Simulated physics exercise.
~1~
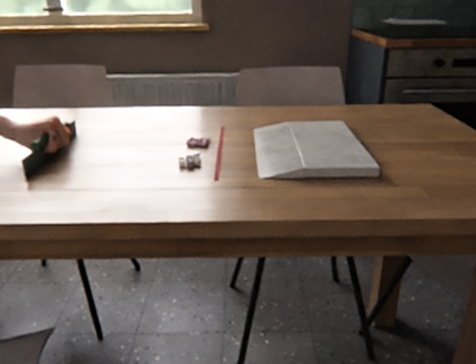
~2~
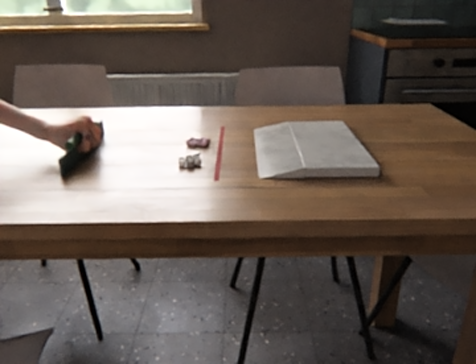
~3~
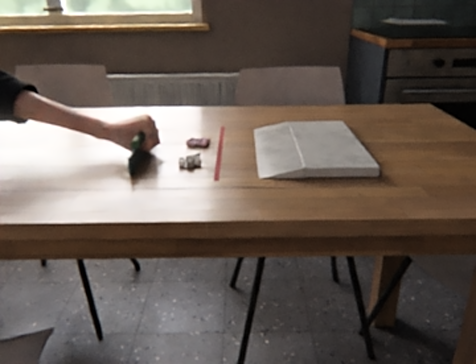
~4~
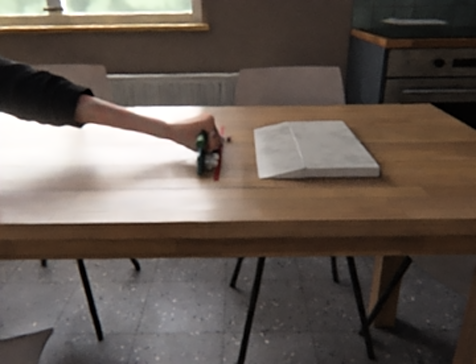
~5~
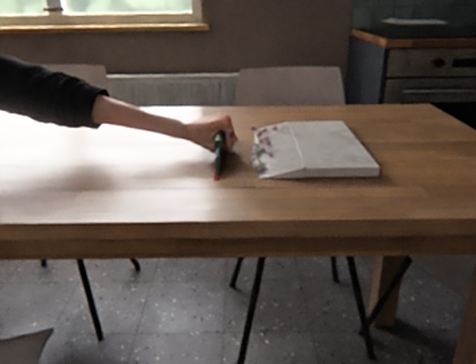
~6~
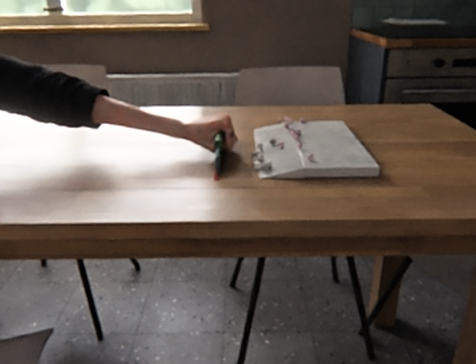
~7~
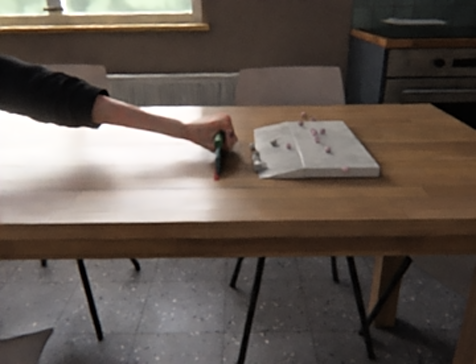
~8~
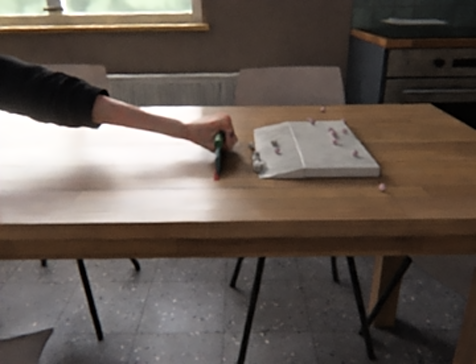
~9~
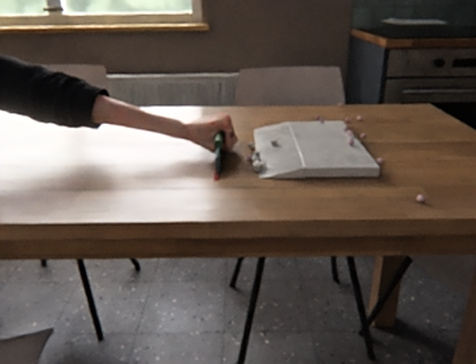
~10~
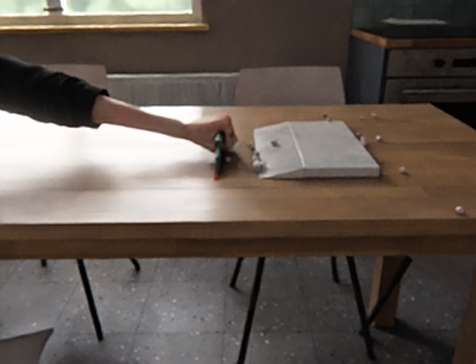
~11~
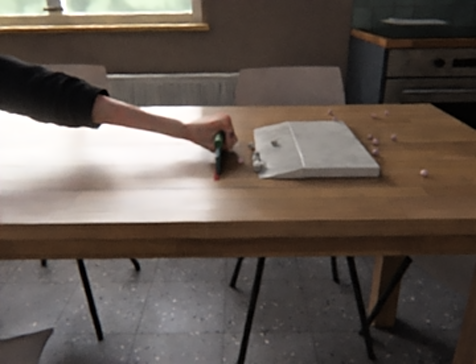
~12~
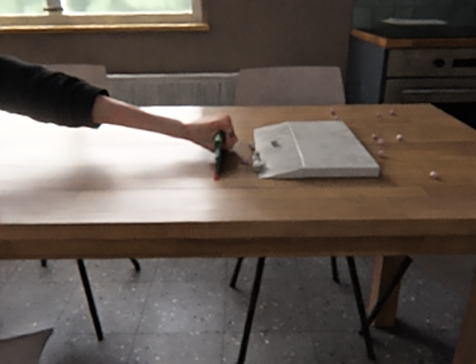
A hand slid a dark scraper right across a wooden table, pushing two small heaps up to the red tape, where it stopped; the farther heap mostly scattered over the grey slab and beyond, while most of the nearer one stayed short of the ramp.
